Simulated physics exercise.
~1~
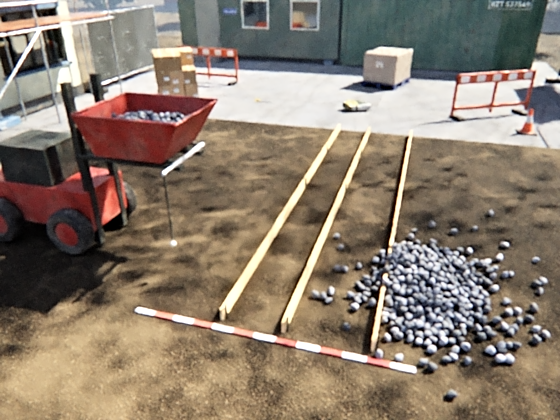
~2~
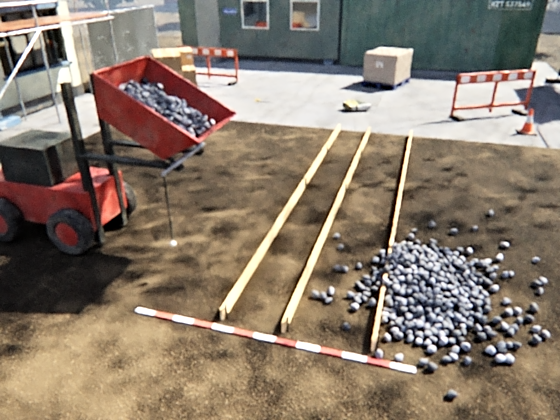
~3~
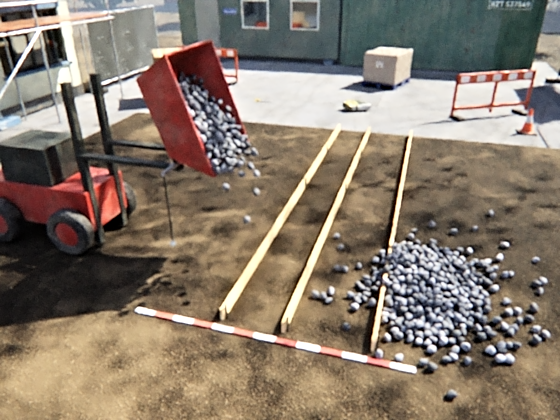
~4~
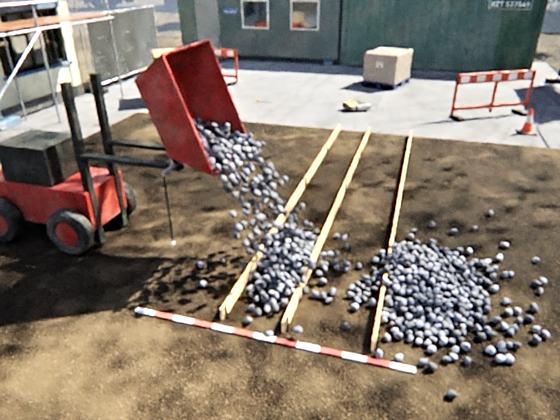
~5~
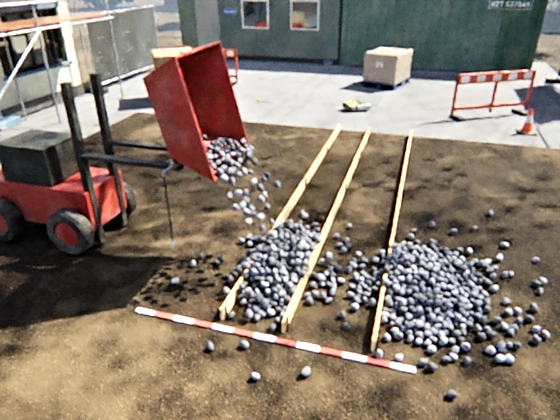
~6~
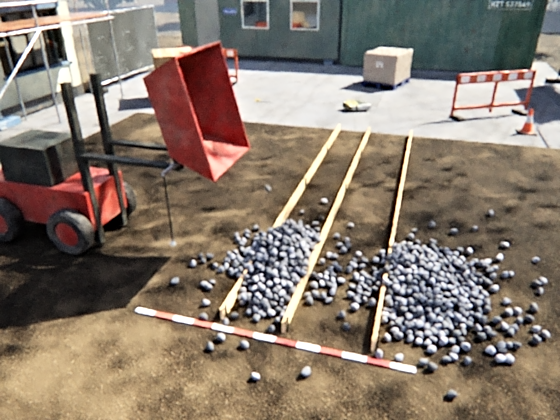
To begin with, a red forklift on the left holds up a red skip of grey stones, while a similar heap already lies to the right, against the last of three wooden boards. The skip starts tipping to the right, and its load slides toward the lower edge. Once it is steeply tilted, the first stones spill out, then a thick stream pours onto the nearer boards. The stream thins as a second heap builds, with a few stones rolling over the red and white strip. Finally the skip hangs empty, and the two heaps lie side by side, almost touching.
